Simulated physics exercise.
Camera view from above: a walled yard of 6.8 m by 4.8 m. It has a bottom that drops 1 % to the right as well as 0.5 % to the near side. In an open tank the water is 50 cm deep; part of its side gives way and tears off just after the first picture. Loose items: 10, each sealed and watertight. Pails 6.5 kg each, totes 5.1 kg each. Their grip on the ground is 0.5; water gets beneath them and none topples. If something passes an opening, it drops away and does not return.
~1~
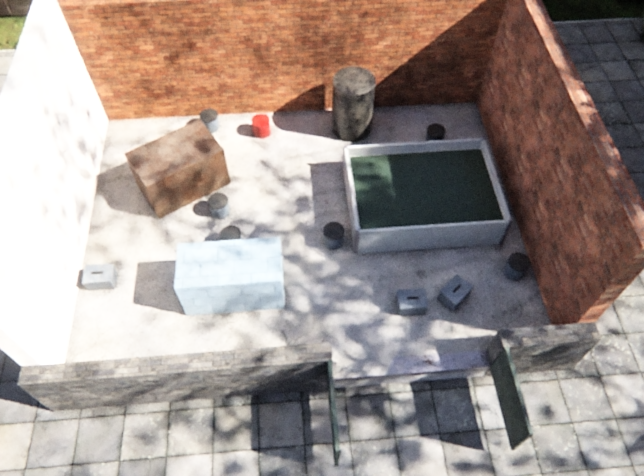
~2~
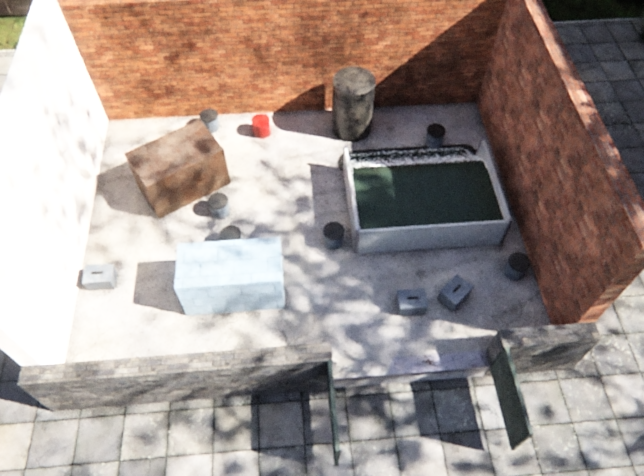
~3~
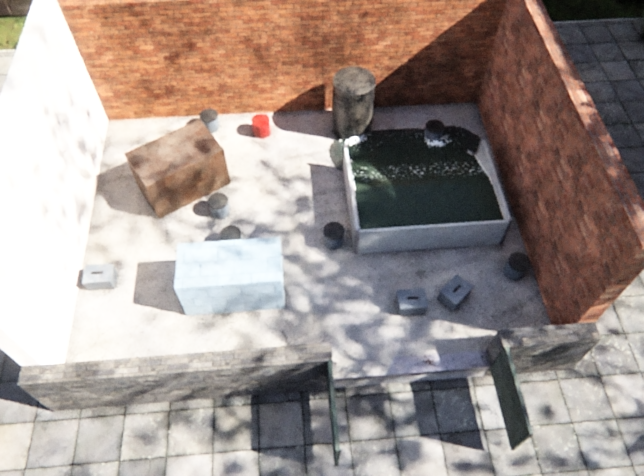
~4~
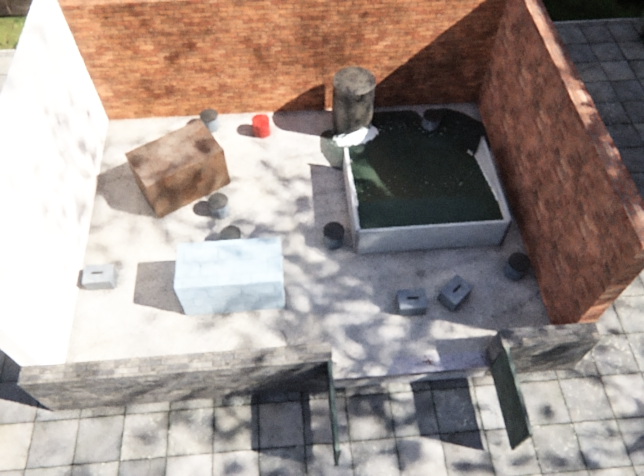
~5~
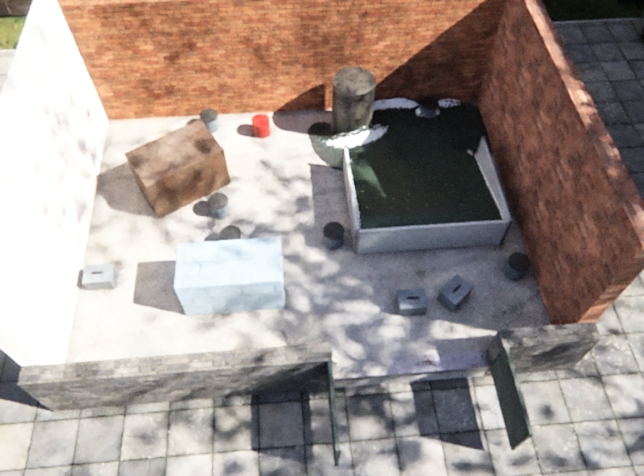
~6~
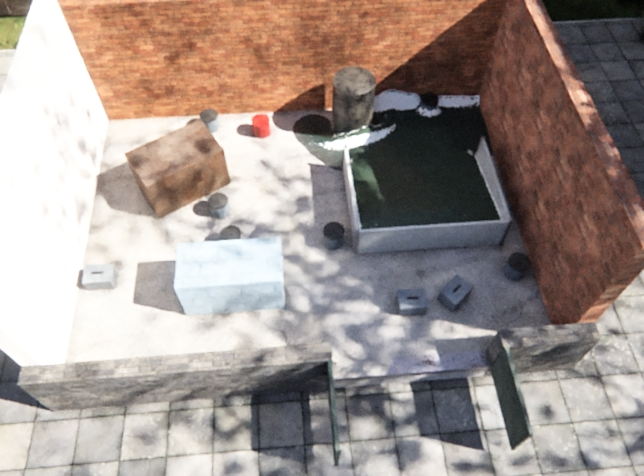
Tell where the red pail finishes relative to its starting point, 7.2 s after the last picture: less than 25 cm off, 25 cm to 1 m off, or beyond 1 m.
It is set to wind up a long distance off.
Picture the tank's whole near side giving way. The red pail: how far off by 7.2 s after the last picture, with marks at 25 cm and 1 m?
The red pail remains where it was.
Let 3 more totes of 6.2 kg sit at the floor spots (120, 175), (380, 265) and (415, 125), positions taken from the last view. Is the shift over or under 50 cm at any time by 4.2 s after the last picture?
Well, in that order it's higher, lower and higher.
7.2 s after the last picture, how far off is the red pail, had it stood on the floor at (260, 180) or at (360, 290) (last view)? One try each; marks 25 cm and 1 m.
In that order: It hardly budges; it hardly budges.
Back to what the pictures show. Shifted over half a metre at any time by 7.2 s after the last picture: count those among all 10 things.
The number is 6.
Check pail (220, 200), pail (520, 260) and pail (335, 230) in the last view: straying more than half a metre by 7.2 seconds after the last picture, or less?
Within the limit, then beyond the limit, then within the limit.
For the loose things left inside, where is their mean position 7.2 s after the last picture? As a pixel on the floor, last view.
Somewhere near (281, 249).
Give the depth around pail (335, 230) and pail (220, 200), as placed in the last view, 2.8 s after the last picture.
Around 0 cm and 2 cm.
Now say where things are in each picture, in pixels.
The first picture shows the red pail at (260, 120) rests on the ground; water covers 3.3 m2; 0 of 10 have shifted.
The second picture shows the red pail at (260, 120) rests on the ground; 4.4 m2 under water; 0 of 10 have shifted.
The third picture shows the red pail at (260, 120) rests on the ground; water covers 5.3 m2; 1 of 10 have shifted.
The fourth picture shows the red pail at (260, 120) rests on the ground; water covers 6.4 m2; 1 of 10 have shifted.
The fifth picture shows the red pail at (260, 120) rests on the ground; water covers 7.1 m2; 1 of 10 have shifted.
The sixth picture shows the red pail at (260, 120) rests on the ground; 7.5 m2 under water; 1 of 10 have shifted.
Then, 0.9 s after the last picture the red pail is near (259, 120), 0.0 m from its start, aground; 0 of 10 are out; 1 afloat.
Then, 2.8 s after the last picture the red pail is near (155, 152), 1.9 m from its start, aground; 0 of 10 are out; 0 afloat.
Then, 4.8 s after the last picture the red pail is near (153, 153), 1.9 m from its start, aground; 0 of 10 are out; 0 afloat.
Then, 7.2 s after the last picture the red pail is near (153, 153), 1.9 m from its start, aground; 0 of 10 are out; 0 afloat.
